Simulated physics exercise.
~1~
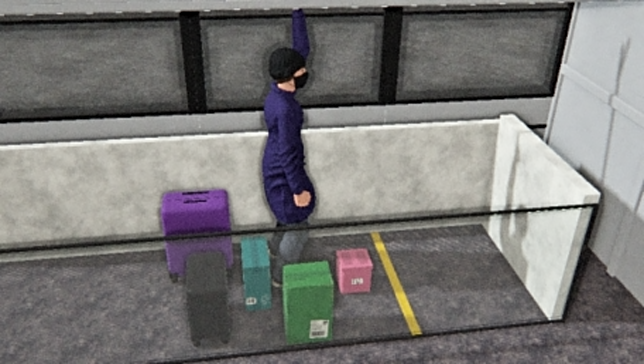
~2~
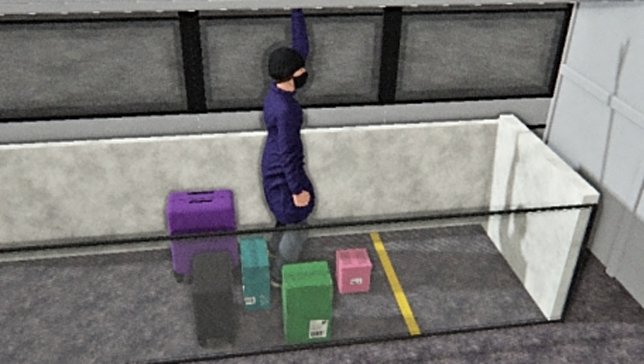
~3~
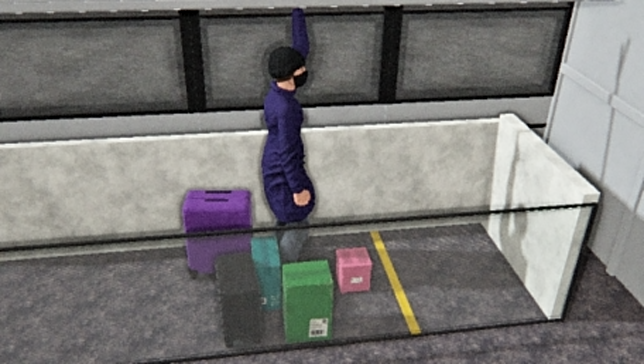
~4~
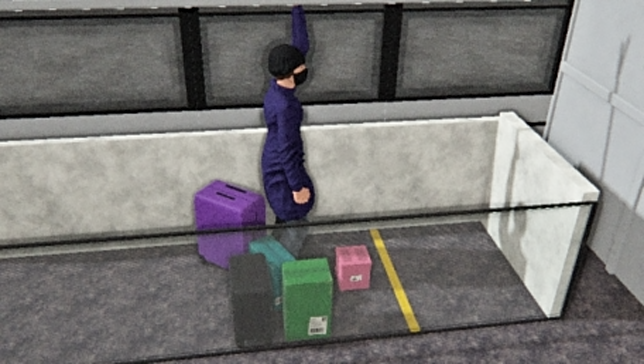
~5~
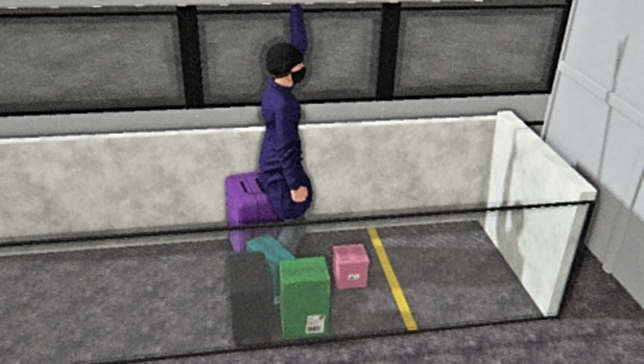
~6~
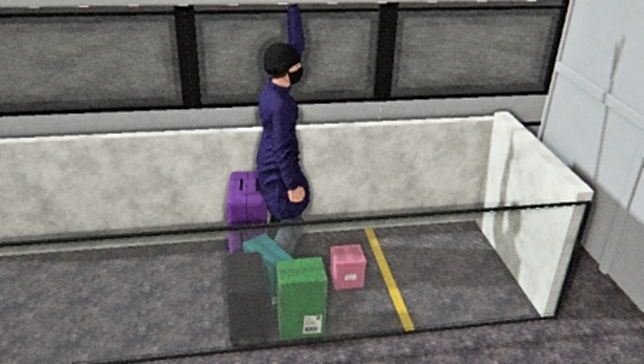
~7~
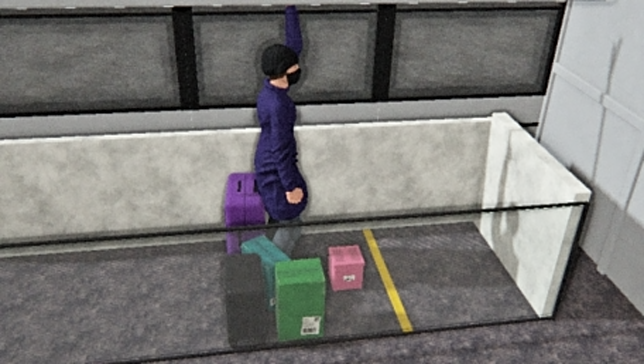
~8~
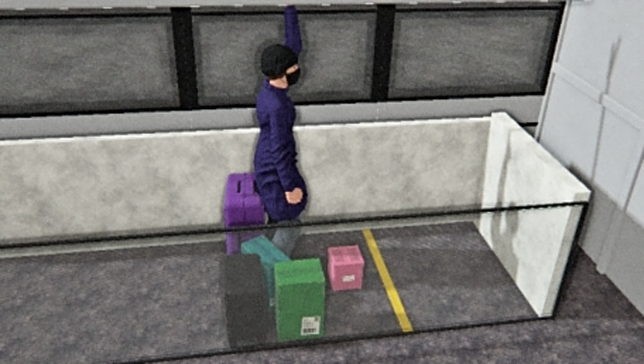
Masked person standing with one arm raised as purple and dark cases and a teal box shift right, stopping short of yellow line.
